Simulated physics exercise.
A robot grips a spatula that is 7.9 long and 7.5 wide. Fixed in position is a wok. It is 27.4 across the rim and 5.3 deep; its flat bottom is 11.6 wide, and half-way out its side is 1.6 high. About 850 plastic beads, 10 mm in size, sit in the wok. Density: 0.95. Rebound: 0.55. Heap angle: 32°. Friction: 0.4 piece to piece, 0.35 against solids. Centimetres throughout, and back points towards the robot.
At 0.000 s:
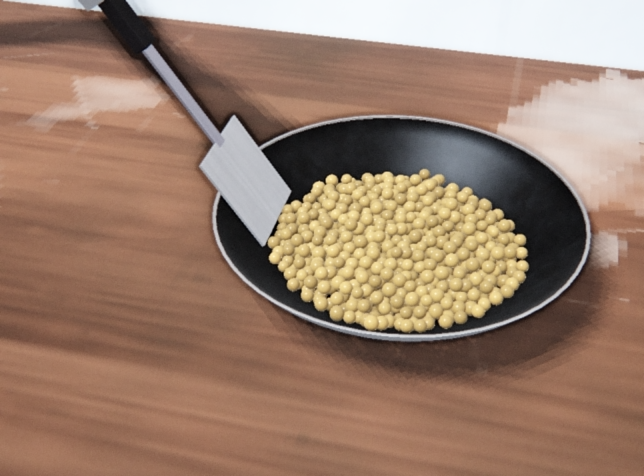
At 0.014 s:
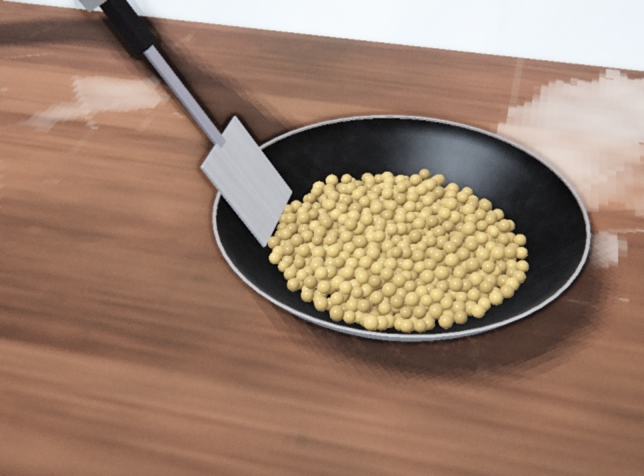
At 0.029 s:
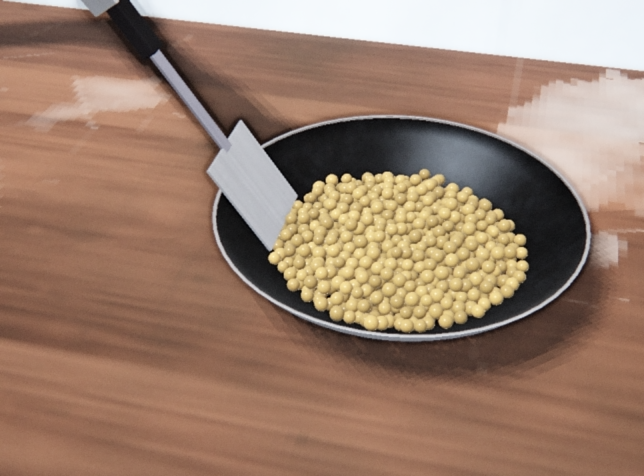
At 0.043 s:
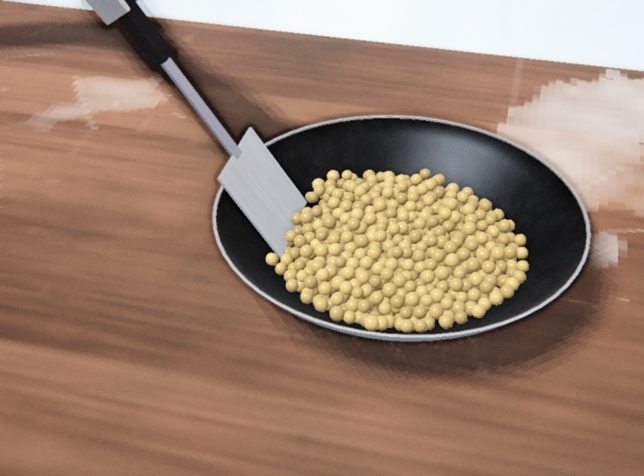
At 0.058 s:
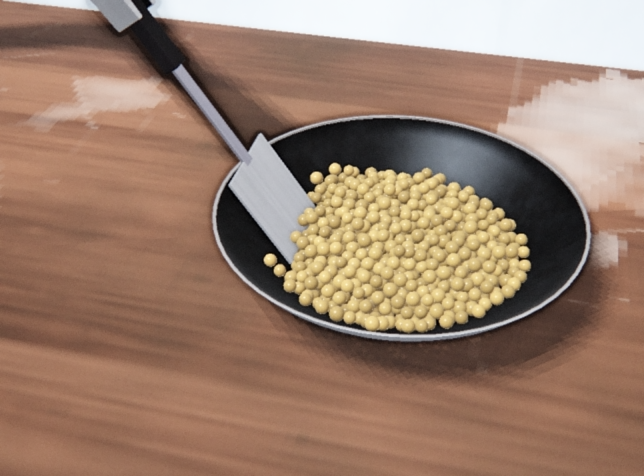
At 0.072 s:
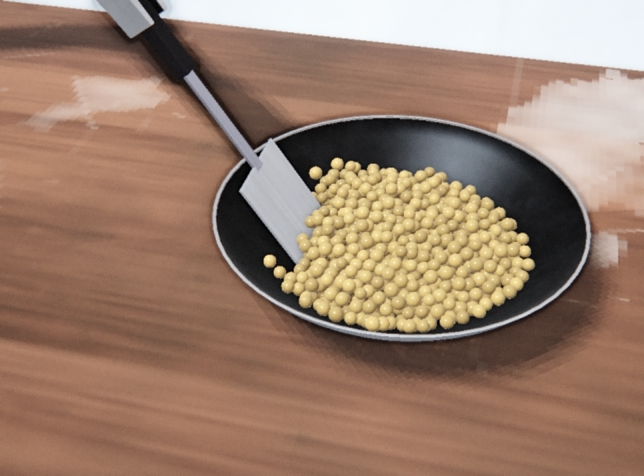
The clip opens on a black wok holding a heap of small yellow beads on a wooden surface, with a metal spatula resting at the heap's left edge. The spatula slides a short way right and slightly down into the beads, nudging the left side inward and upward while a few beads separate around the blade.
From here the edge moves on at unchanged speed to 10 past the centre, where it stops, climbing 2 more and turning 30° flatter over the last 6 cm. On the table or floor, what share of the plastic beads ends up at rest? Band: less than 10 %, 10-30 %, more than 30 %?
10-30 %.
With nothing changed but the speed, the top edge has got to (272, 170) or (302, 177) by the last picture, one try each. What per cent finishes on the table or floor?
That comes to about 25 and about 35 percent, in that order.
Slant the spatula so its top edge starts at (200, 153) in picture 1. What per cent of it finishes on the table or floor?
15 percent or thereabouts.
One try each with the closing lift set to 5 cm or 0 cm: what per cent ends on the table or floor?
It works out to some 20 per cent for the first setting and some 15 per cent for the second.
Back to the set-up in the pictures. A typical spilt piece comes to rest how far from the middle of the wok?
About 22 centimetres.
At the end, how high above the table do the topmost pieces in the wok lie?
Close to 6.5 centimetres high.
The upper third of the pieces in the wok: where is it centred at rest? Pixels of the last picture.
(506, 245).
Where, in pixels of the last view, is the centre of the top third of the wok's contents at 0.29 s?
Around (507, 230).
By 0.18 s, sloping 55°, highest piece 5 above the table; 849 in the wok.
By 0.29 s, sloping 46°, highest piece 7 above the table; 849 in the wok.
By 0.54 s, sloping 25°, highest piece 6 above the table; 691 in the wok, 149 on the table or floor, 9 on the blade or in flight.
By 1.59 s, sloping 25°, highest piece 6 above the table; 691 in the wok, 158 on the table or floor.
Final count, 691 in the wok, 158 on the table or floor. That is 19 % on the table or floor.
